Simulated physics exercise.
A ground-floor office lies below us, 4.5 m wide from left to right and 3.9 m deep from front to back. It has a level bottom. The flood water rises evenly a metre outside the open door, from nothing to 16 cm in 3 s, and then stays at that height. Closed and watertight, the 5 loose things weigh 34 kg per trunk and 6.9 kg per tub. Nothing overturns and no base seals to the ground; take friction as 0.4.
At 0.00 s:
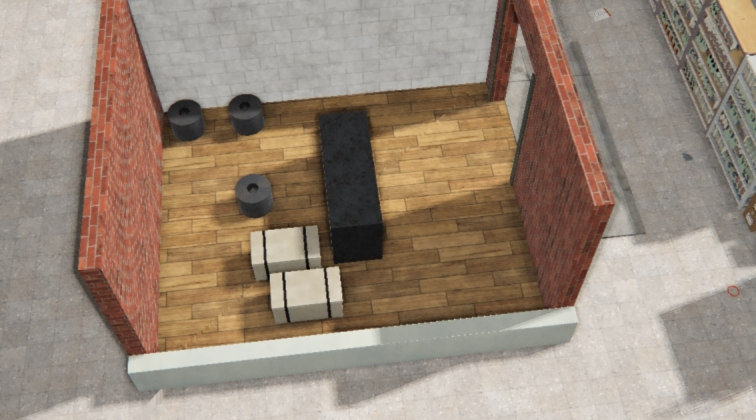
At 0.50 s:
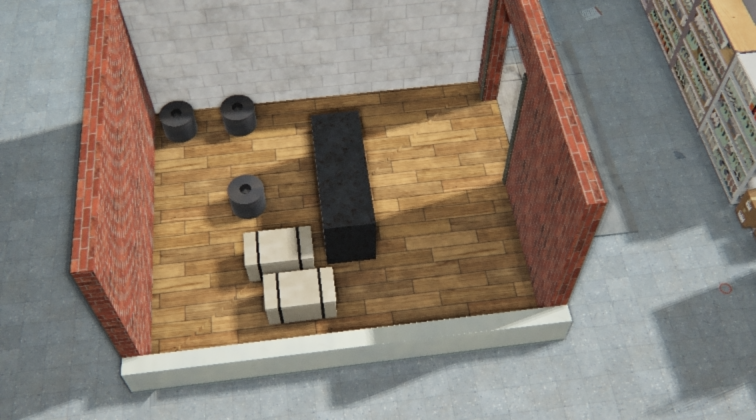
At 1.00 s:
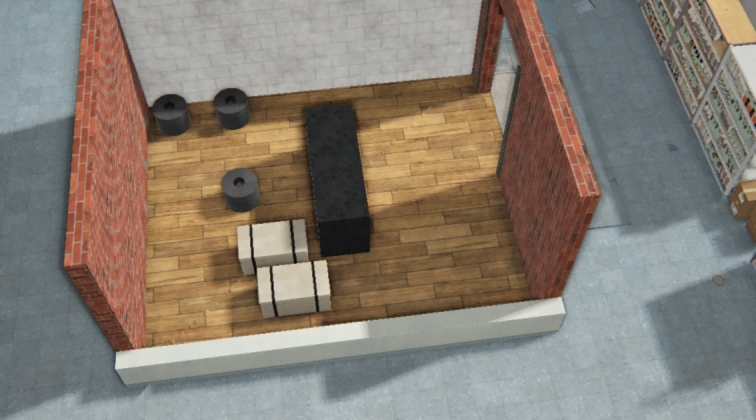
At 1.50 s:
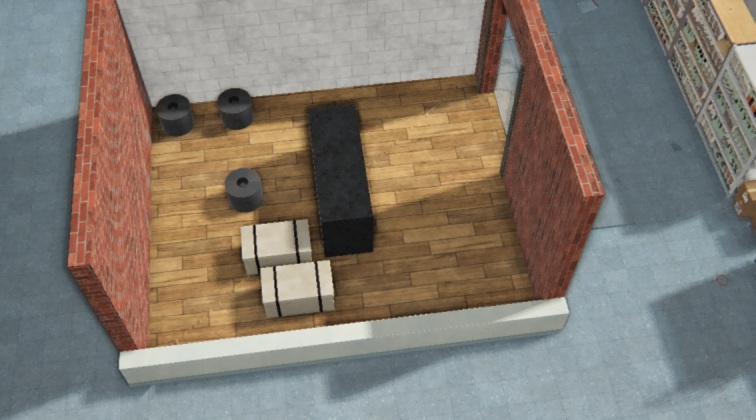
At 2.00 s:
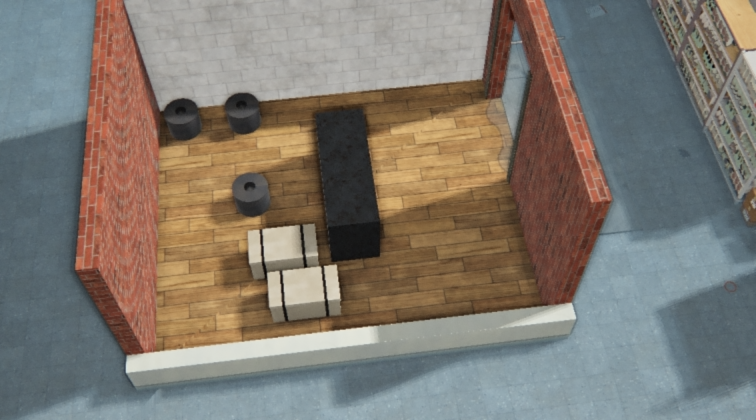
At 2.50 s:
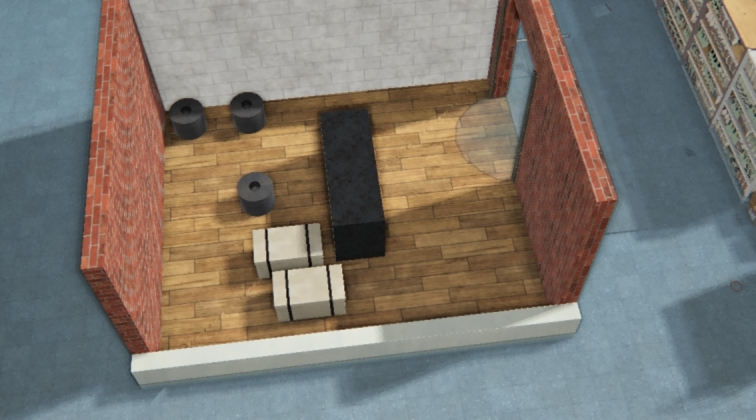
In a brick-walled room with a wooden floor, three dark tubs, two pale trunks and a long black block stayed put while the ground outside turned blue and a little water crept through the doorway.
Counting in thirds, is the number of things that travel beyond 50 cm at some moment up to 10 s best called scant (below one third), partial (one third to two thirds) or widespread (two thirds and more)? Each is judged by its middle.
One third up to two thirds.
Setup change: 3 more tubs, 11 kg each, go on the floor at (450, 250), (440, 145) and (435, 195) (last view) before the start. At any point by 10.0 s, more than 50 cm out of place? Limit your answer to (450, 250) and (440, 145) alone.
The first: Not as far. The second: Farther.
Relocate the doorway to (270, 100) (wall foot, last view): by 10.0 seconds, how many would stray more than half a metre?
The answer would then be 3.
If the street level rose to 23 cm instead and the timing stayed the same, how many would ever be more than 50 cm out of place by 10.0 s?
Then the count would be 2.
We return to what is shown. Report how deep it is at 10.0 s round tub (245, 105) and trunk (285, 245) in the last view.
Around 6 cm and 3 cm.
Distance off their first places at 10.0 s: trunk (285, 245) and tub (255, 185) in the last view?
Net displacement, in order: 0 cm; 0 cm.
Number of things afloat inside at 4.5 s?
0.
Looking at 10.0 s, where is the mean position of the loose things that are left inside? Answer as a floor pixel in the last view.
Around (265, 267).
After 3.5 s 0 of 5 are over 50 cm from their spots; 0 afloat.
After 4.5 s 0 of 5 are over 50 cm from their spots; 0 afloat.
After 7.0 s 1 of 5 are over 50 cm from their spots; 1 afloat.
After 10.0 s 2 of 5 are over 50 cm from their spots, and 2 have been at some point; 2 afloat.
